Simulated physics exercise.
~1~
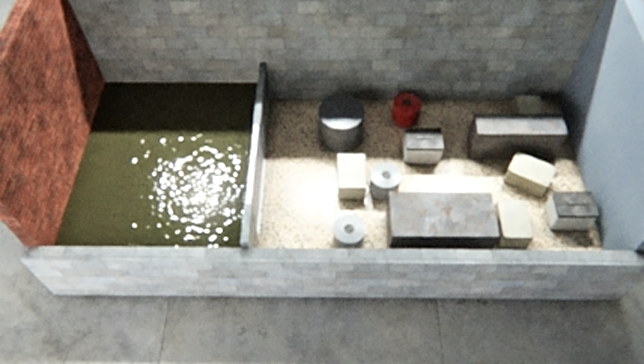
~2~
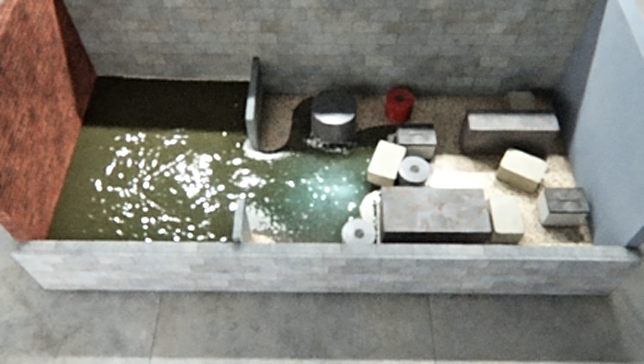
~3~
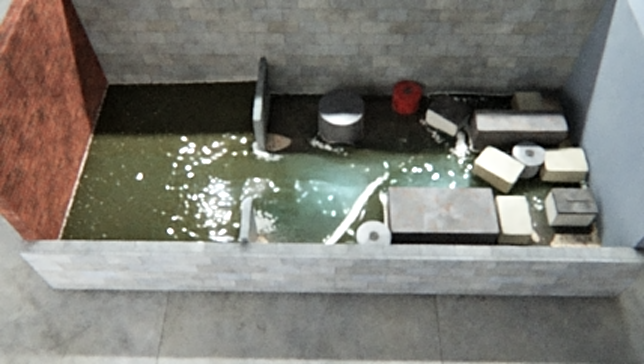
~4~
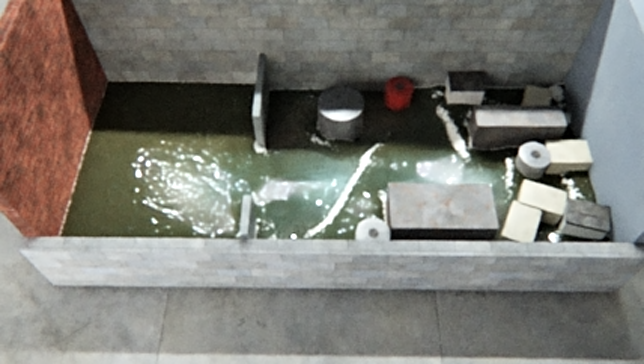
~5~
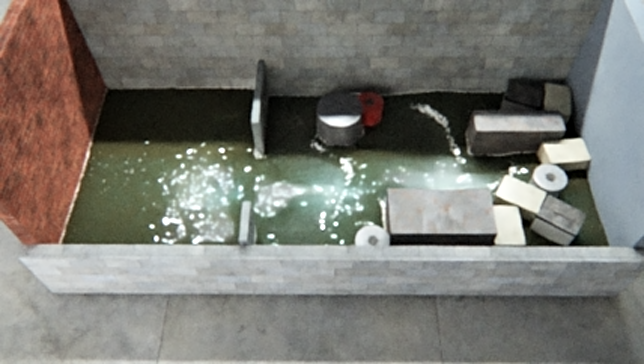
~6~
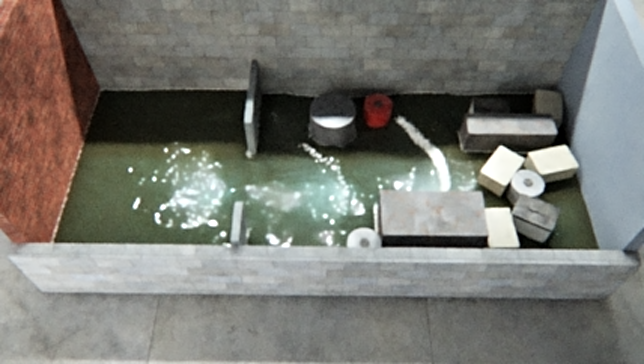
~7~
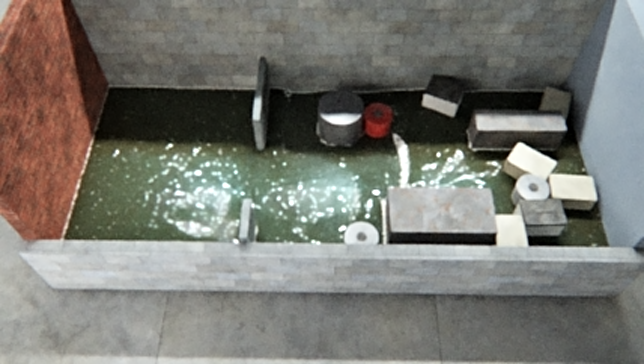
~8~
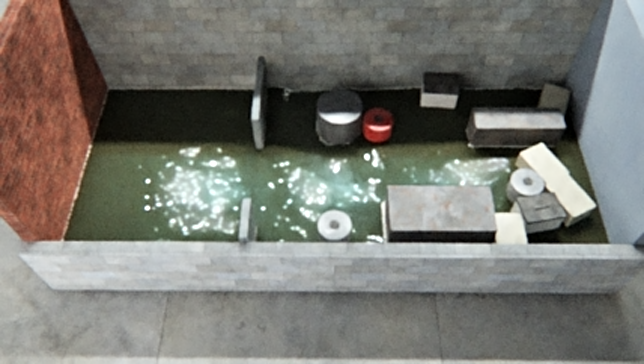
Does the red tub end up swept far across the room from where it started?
No, the water only nudges it along. It ends up a short way left of its starting spot, close beside the large grey drum.
